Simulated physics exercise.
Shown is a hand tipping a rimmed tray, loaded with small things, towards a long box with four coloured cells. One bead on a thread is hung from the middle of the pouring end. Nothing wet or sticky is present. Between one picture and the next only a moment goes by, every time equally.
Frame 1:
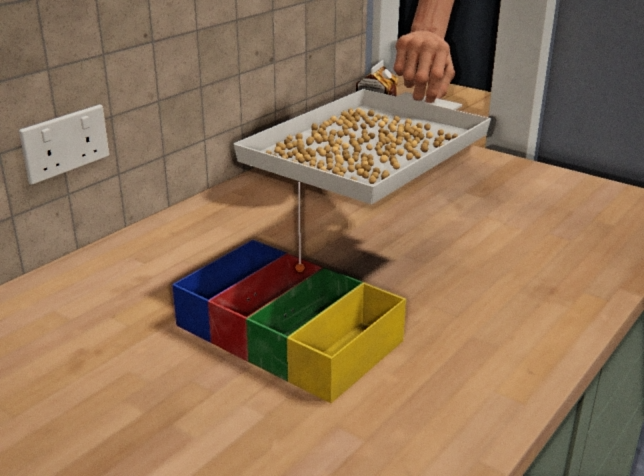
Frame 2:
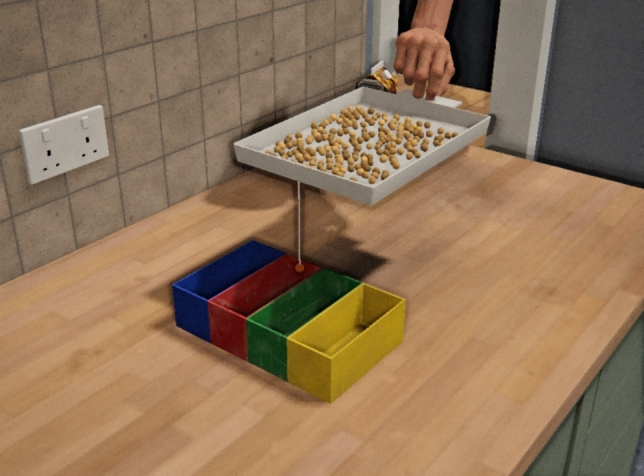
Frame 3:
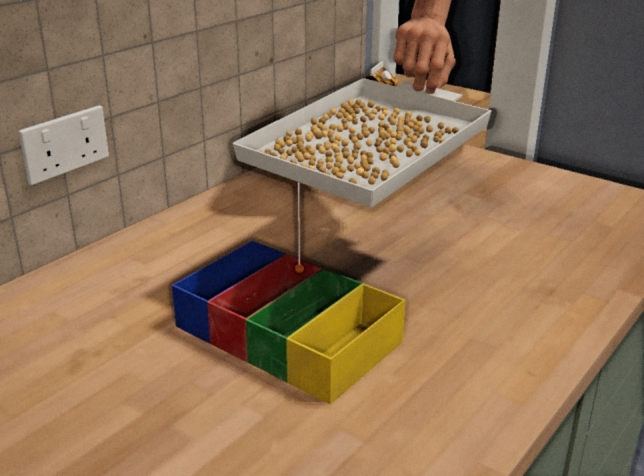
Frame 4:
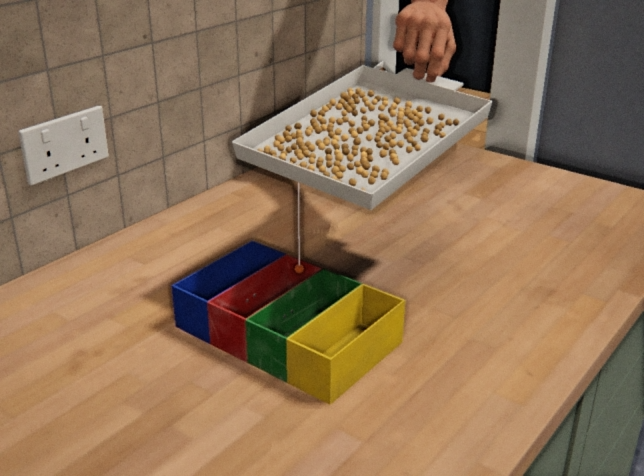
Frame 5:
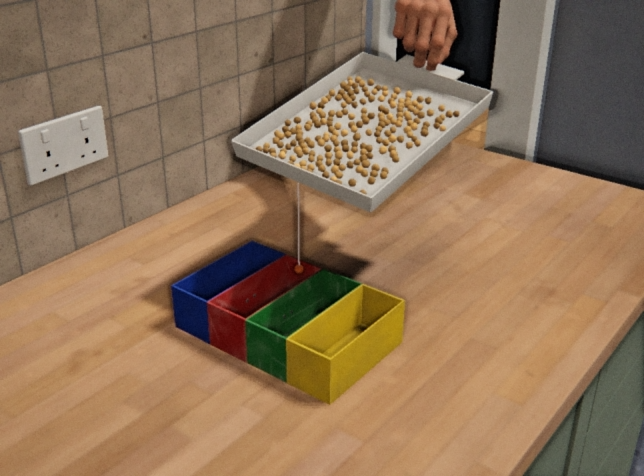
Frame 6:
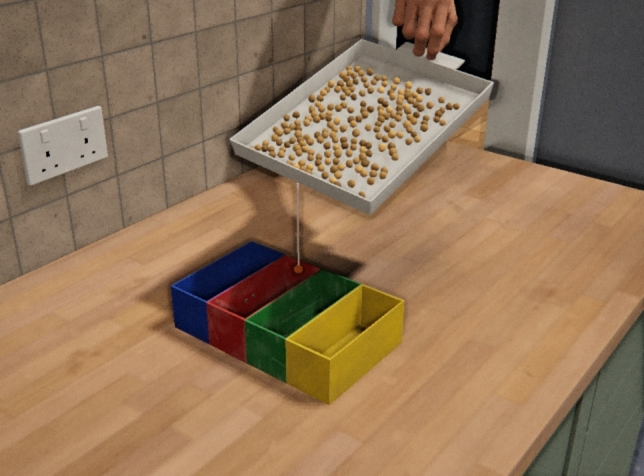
A hand gradually tilts a tray of dried chickpeas above a box with four coloured cells.
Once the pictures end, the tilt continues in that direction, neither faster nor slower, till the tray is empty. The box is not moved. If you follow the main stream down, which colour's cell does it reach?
It reaches the yellow cell.
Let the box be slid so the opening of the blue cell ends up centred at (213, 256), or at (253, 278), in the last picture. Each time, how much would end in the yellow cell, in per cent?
30% for the first placement, 20% for the second.
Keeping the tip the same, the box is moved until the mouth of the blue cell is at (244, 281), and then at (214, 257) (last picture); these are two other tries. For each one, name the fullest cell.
Placing A: Green / placing B: Yellow.
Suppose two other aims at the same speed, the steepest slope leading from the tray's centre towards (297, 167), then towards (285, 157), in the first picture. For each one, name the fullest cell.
First aim: That blue cell. Second aim: The blue cell.
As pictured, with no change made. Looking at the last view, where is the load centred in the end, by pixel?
I'd put the middle somewhere around (342, 355).
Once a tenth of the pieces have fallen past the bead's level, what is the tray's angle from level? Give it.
I'd put it at about 100 degrees.
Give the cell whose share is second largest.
The green one.
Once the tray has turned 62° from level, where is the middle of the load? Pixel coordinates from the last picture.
Look about (344, 161) in the last picture.
Just after the last frame, tray tipped steeply; almost all on the tray; just a few falling or outside the box.
A moment on, tray tipped past a quarter turn; the larger part on the tray; about a tenth in the yellow cell; about a tenth falling or outside the box.
Further on, tray tipped past a quarter turn; the larger part in the yellow cell; roughly a quarter in the green cell; just a few in the red cell; just a few in the blue cell; just a few falling or outside the box.
When it is over, tray tipped past a quarter turn; the larger part in the yellow cell; roughly a quarter in the green cell; just a few in the red cell; just a few in the blue cell; just a few outside the box.
